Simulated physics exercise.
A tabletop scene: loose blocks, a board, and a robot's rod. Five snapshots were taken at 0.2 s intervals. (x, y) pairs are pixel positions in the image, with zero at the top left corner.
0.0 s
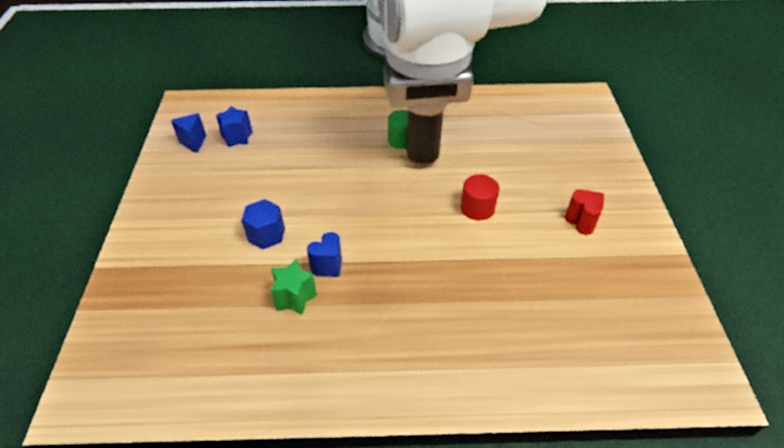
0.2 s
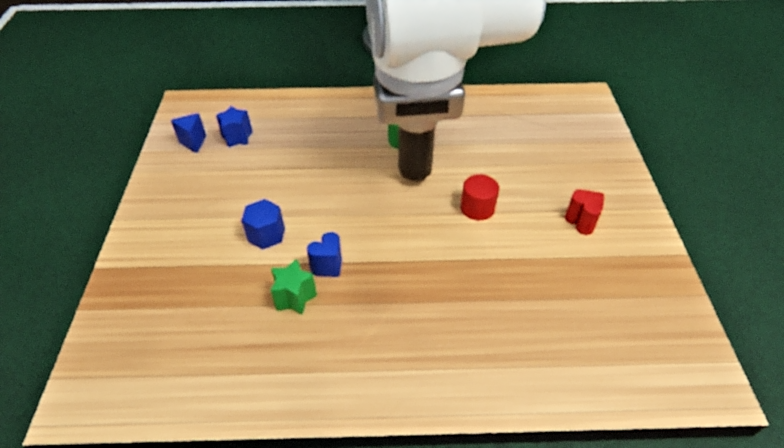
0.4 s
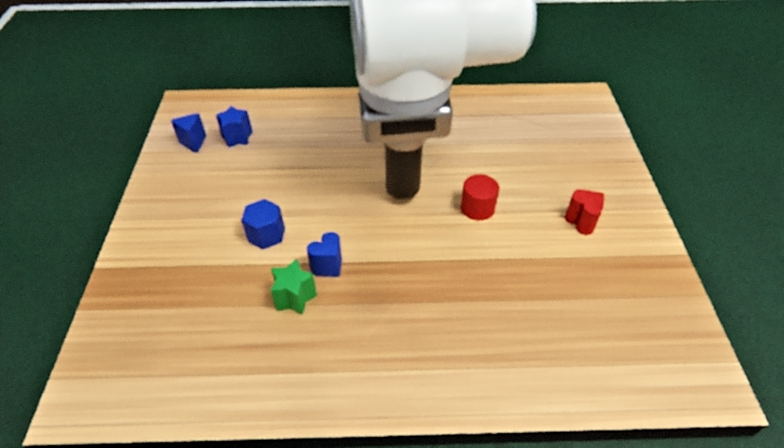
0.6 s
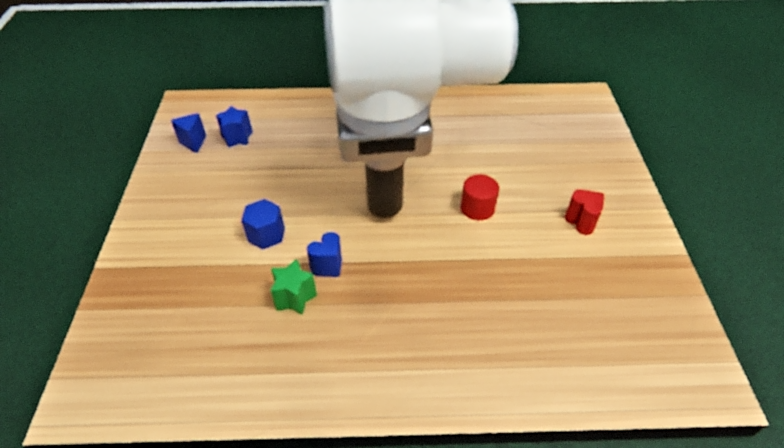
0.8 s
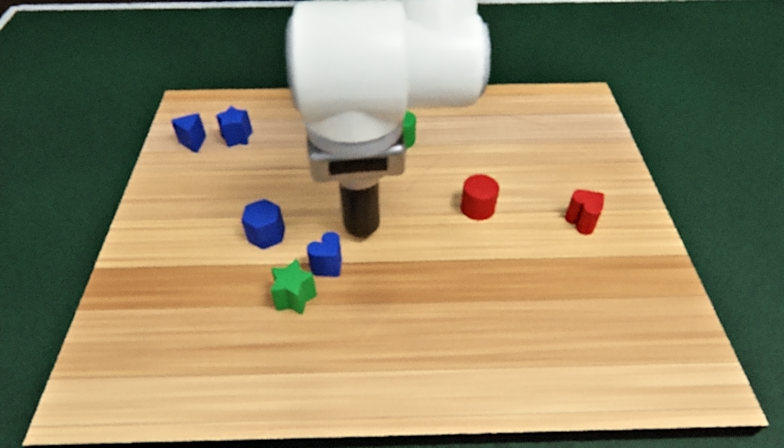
To begin with, a robot arm holds its dark rod near a green block at the back of a wooden board scattered with blue, red and green blocks. The rod then moves steadily forward and to the left, passing the red cylinder, and gets close to the blue heart, while every block stays put.
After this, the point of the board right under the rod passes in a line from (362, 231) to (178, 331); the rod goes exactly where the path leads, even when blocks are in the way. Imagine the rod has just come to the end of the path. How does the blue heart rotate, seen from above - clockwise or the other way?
Counterclockwise from above.
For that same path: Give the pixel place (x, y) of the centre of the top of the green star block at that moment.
It will end up at (276, 298).
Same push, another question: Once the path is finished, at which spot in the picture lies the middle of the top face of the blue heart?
Its top face will be centred at roughly (300, 274).
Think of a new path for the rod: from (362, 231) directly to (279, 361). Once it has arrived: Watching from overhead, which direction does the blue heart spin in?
It goes clockwise.
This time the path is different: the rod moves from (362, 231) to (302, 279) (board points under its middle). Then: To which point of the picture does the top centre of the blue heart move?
My estimate: (281, 289).
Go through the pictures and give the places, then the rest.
Lower end of the rod (423, 153), tops of blocks, blue hexagonal block (261, 212), green star block (290, 276), blue heart (325, 244), in the first frame.
Rod (415, 169), blocks as before, in the second frame.
Rod (403, 187), blocks as before, in the third frame.
Rod (385, 205), blocks as before, in the fourth frame.
Rod (362, 223), blue hexagonal block (261, 212), green star block (290, 276), blue heart (325, 244), in the fifth frame.
What follows on the original path. One third of the way, rod (304, 254); green star block (280, 289), turned 15° clockwise; blue heart (305, 270), turned 75° anticlockwise.
Two thirds of the way, rod (241, 287); green star block (276, 298), turned 30° clockwise; blue heart (300, 274), turned 120° anticlockwise.
At the end, rod (173, 323); blue hexagonal block not moved; green star block (276, 298), turned 30° clockwise; blue heart (300, 274), turned 120° anticlockwise.
